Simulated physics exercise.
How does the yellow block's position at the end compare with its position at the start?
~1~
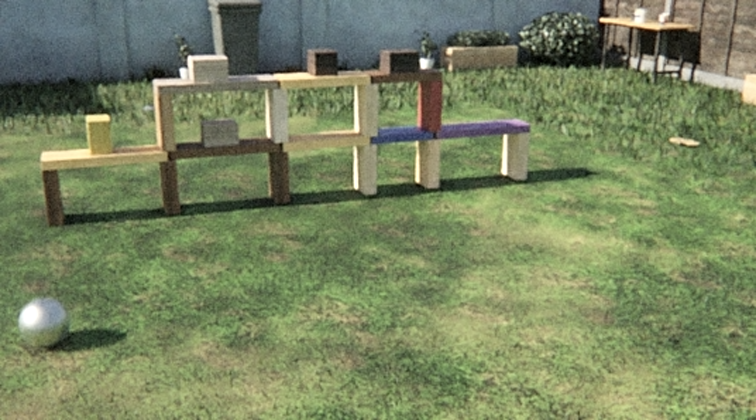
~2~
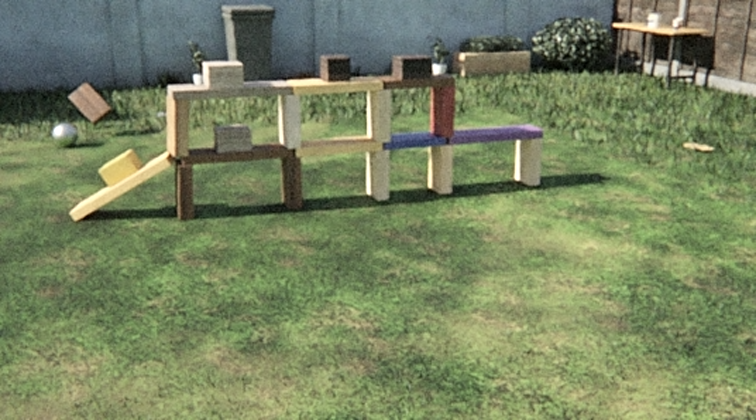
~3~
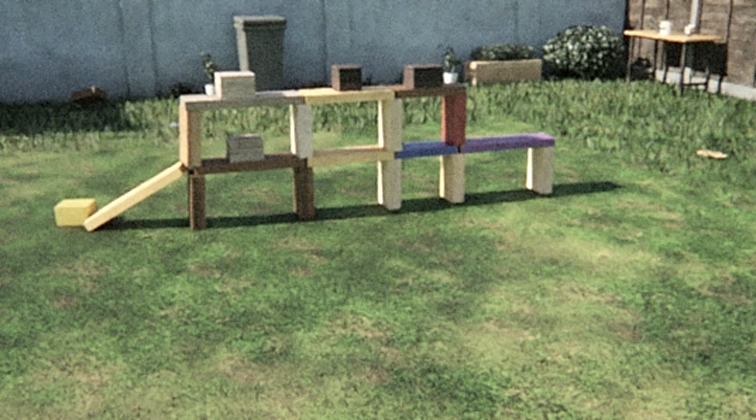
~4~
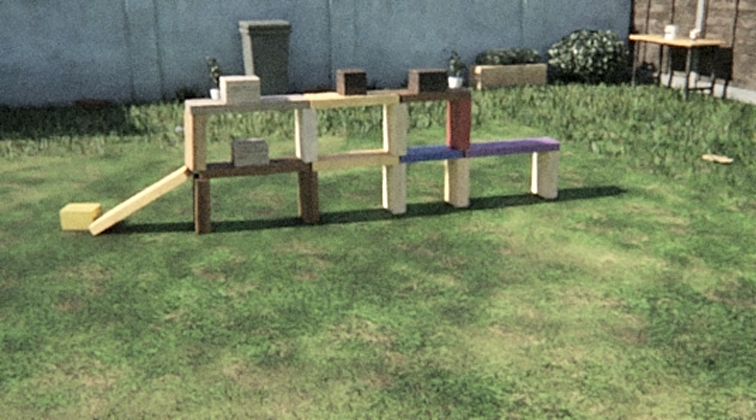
At the start the yellow block stands upright on the plank at the left end of the stand. At the end it lies on its side on the grass, just left of the sloping plank.
